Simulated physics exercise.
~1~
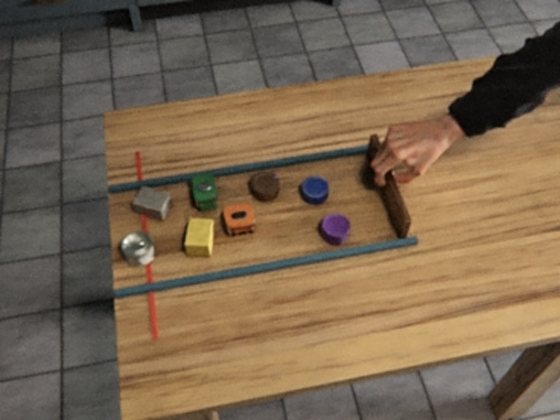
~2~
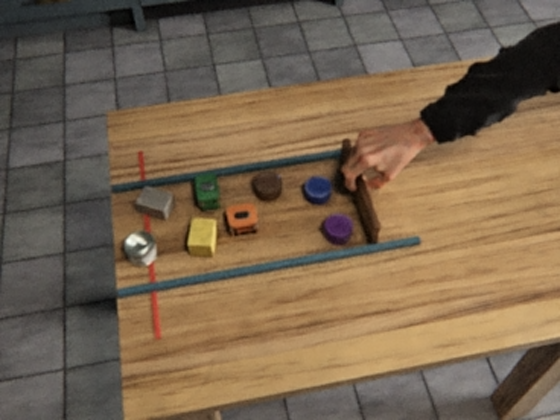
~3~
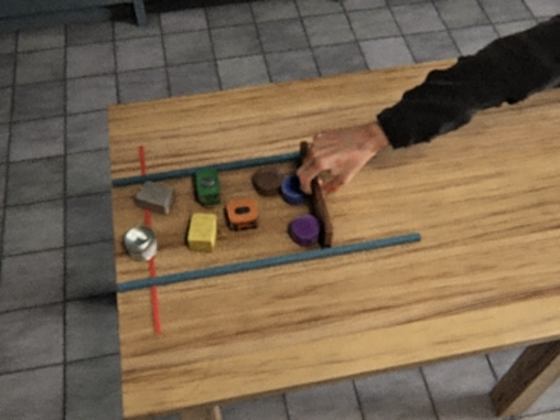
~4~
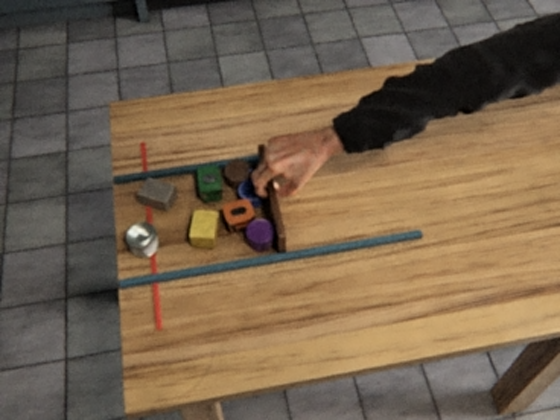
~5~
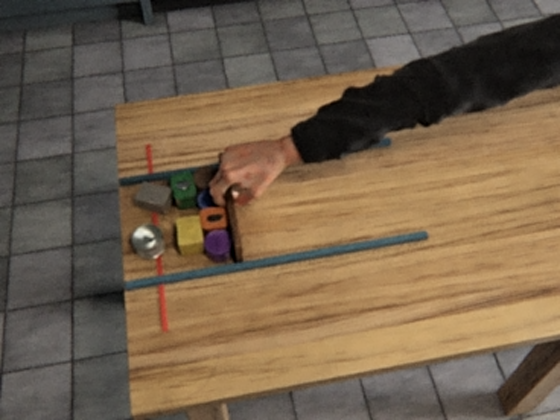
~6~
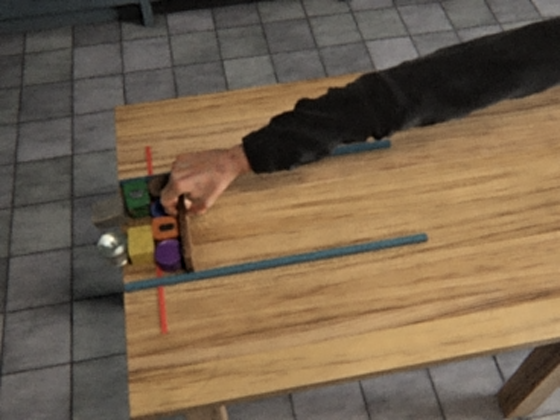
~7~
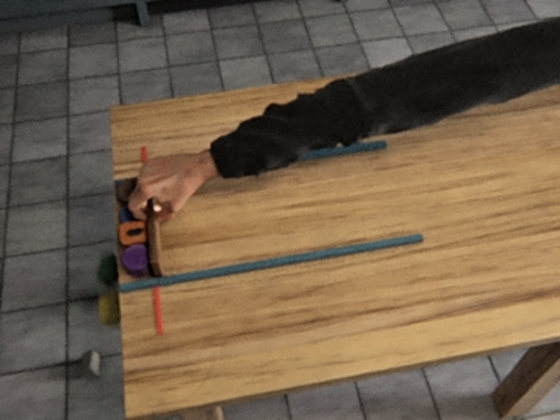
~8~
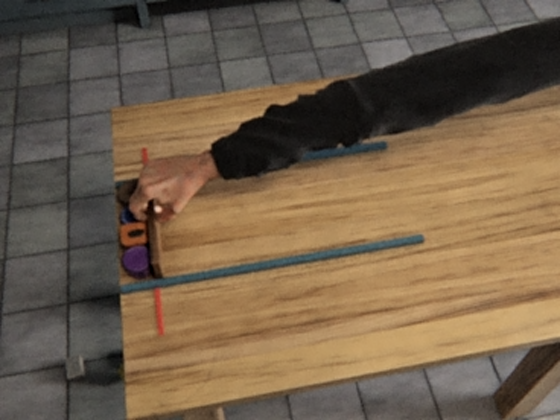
On a wooden table with blue rails, a hand slid an upright brown board leftward, gathering small objects and pushing them past the red tape until the green, yellow, grey and silver ones dropped off the edge, leaving the purple tub and a few others beside the board.
